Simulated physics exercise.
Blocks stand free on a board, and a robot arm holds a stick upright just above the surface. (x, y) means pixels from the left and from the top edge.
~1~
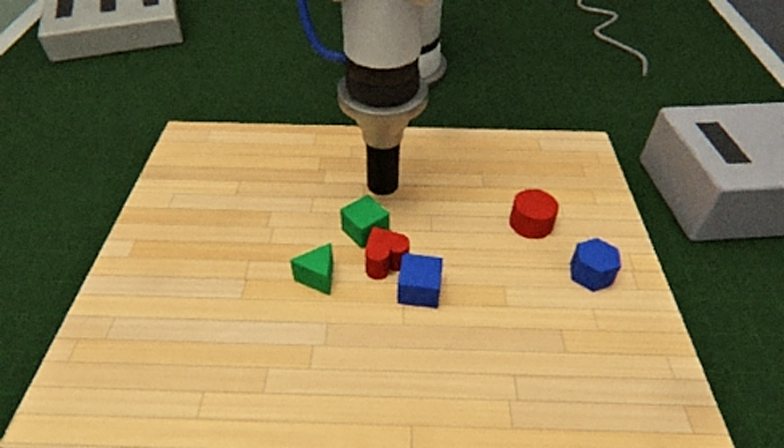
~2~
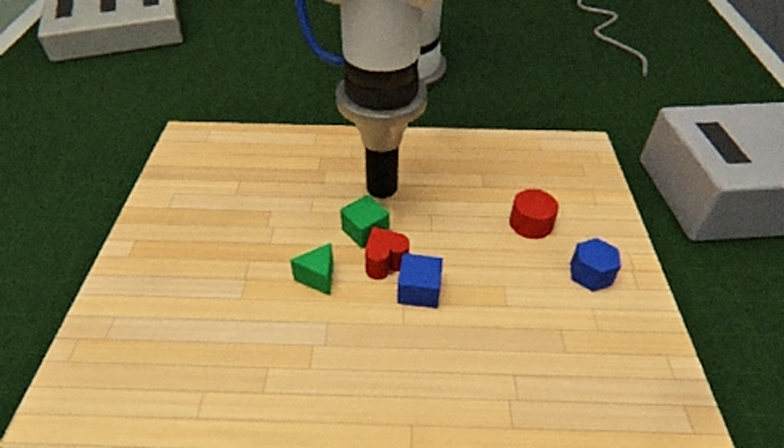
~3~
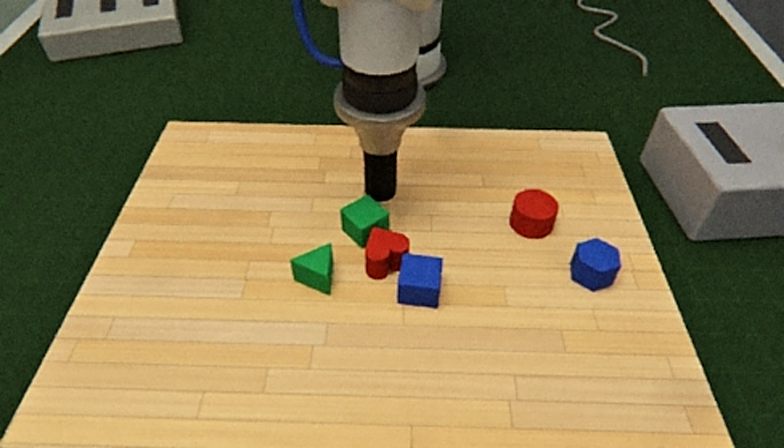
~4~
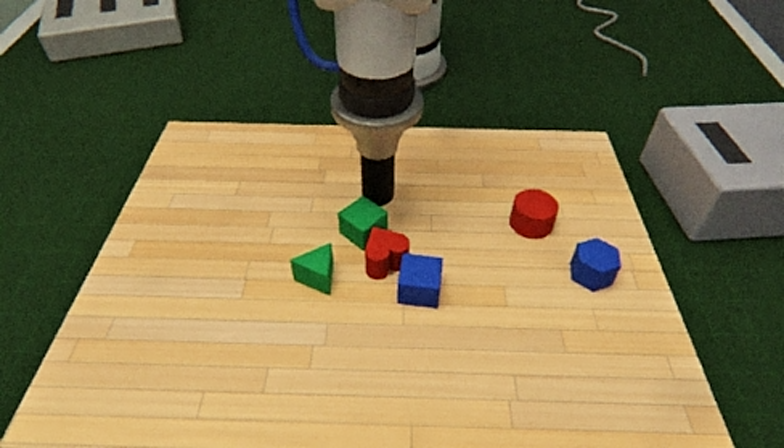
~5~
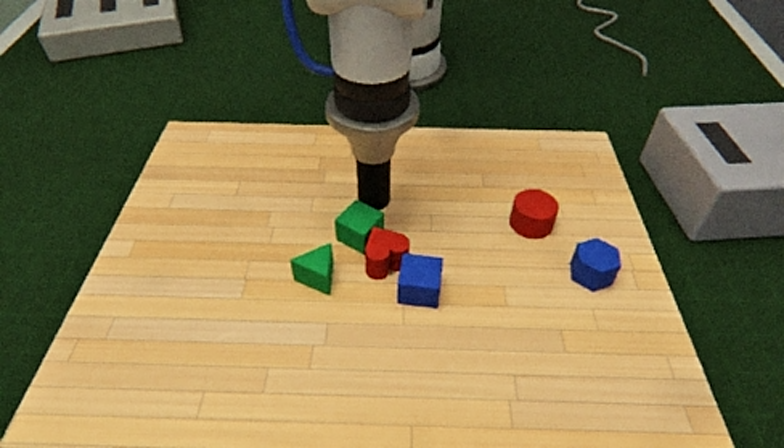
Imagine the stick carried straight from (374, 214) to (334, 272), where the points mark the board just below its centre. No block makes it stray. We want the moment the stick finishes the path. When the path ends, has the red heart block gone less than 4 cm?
It seems so.
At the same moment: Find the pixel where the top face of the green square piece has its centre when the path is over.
I predict (324, 281).
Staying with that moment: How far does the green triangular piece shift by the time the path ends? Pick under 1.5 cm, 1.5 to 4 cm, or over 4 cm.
The green triangular piece ends up quite far away, over 4 cm.
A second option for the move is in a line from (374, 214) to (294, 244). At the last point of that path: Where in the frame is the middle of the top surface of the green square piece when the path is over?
It should be at about (344, 233).
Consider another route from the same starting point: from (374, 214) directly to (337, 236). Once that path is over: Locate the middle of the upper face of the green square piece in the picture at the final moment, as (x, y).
Somewhere near (341, 242).
What follows on the original path. Halfway along, stick (353, 227); green triangular piece (303, 274); green square piece (340, 246), turned 15° anticlockwise.
At the end, stick (332, 258); green triangular piece (281, 300), turned 65° clockwise; green square piece (324, 281), turned 35° anticlockwise; red heart block not moved.
